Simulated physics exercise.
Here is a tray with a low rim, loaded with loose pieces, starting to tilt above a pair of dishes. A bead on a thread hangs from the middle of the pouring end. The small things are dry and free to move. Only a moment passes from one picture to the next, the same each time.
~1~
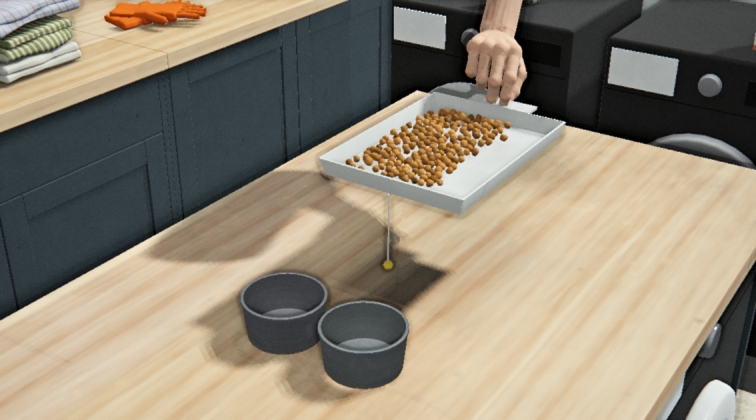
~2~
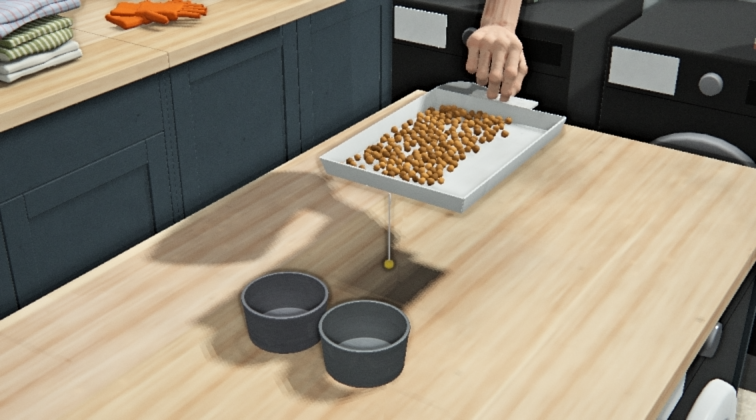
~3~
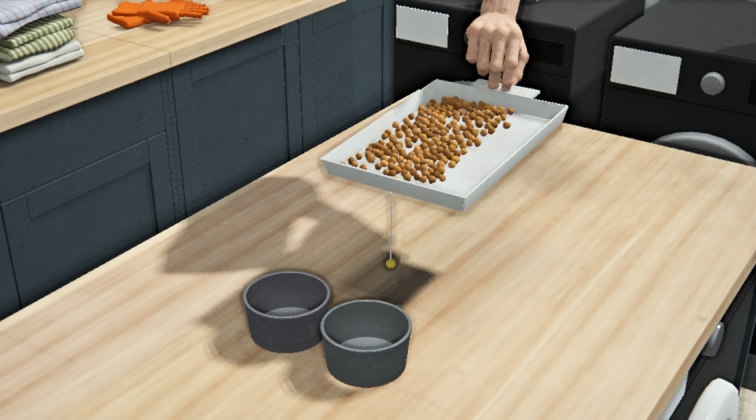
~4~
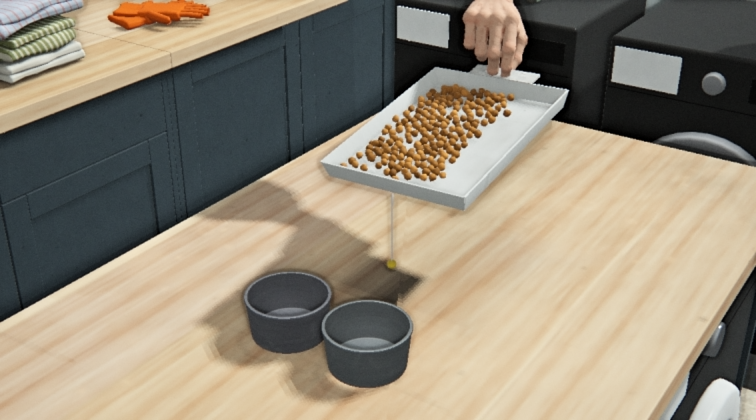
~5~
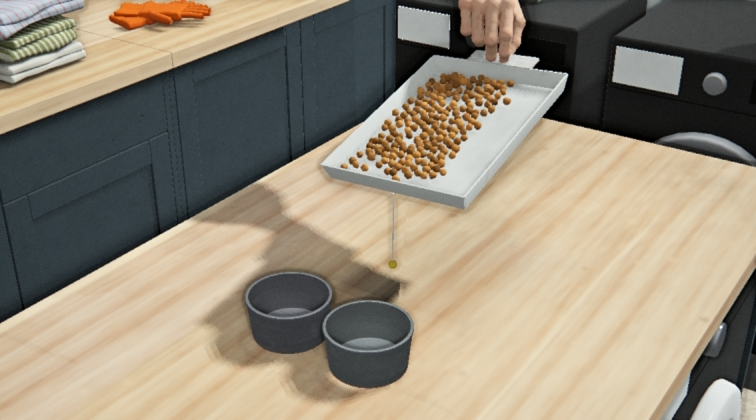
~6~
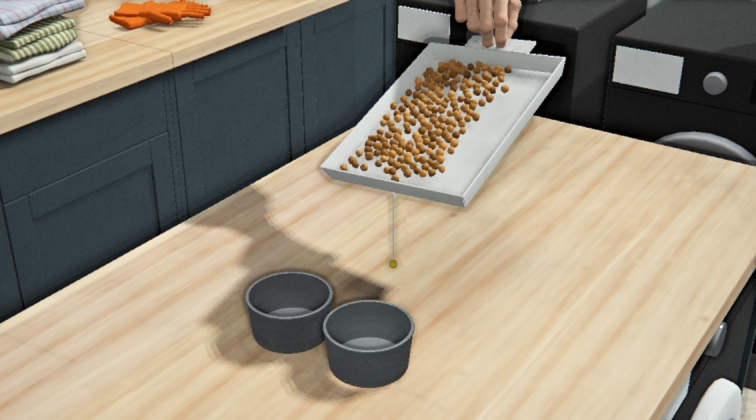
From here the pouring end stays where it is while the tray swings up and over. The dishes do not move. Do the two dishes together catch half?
Together they catch only the smaller part.
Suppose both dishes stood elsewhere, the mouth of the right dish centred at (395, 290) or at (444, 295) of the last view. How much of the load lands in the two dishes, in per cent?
First some 70, then 30 per cent.
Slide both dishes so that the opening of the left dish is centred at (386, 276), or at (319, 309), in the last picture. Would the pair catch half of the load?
The first try: Under half. The second: Less than half.
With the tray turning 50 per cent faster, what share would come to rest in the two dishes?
Near 30 %.
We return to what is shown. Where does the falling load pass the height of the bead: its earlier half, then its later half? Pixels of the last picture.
Around (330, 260) and then (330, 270).
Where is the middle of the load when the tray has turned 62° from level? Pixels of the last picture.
Near (379, 136).
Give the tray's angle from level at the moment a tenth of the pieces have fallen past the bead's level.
At some 110 degrees.
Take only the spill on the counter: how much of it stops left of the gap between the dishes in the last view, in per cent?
Near 40 %.
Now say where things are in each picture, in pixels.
In the first picture, corners of the pouring end (326, 157) and (461, 196), level; middle of the load (433, 145), roasted chickpeas; left dish (258, 330); right dish (338, 363); bead on its thread (388, 265).
In the second picture, corners of the pouring end (326, 157) and (462, 195), level; middle of the load (434, 143).
In the third picture, corners of the pouring end (327, 158) and (463, 194), tipped barely, lowest at the left corner; middle of the load (435, 138).
In the fourth picture, corners of the pouring end (327, 160) and (463, 193), tipped a little, lowest at the left corner; middle of the load (435, 131).
In the fifth picture, corners of the pouring end (327, 162) and (462, 193), tipped a little, lowest at the left corner; middle of the load (435, 124).
In the sixth picture, corners of the pouring end (327, 164) and (461, 192), tipped clearly, lowest at the left corner; middle of the load (433, 117); left dish (263, 329); right dish (343, 362).
Just after the last frame, tray tipped steeply; every one on the tray.
A moment on, tray tipped right over; almost all on the tray; just a few outside both; just a few in the air.
Further on, tray tipped past a quarter turn; about a tenth in the right dish; about a tenth in the left dish; the larger part outside both.
When it is over, tray tipped past a quarter turn; about a tenth in the right dish; about a tenth in the left dish; the larger part outside both.
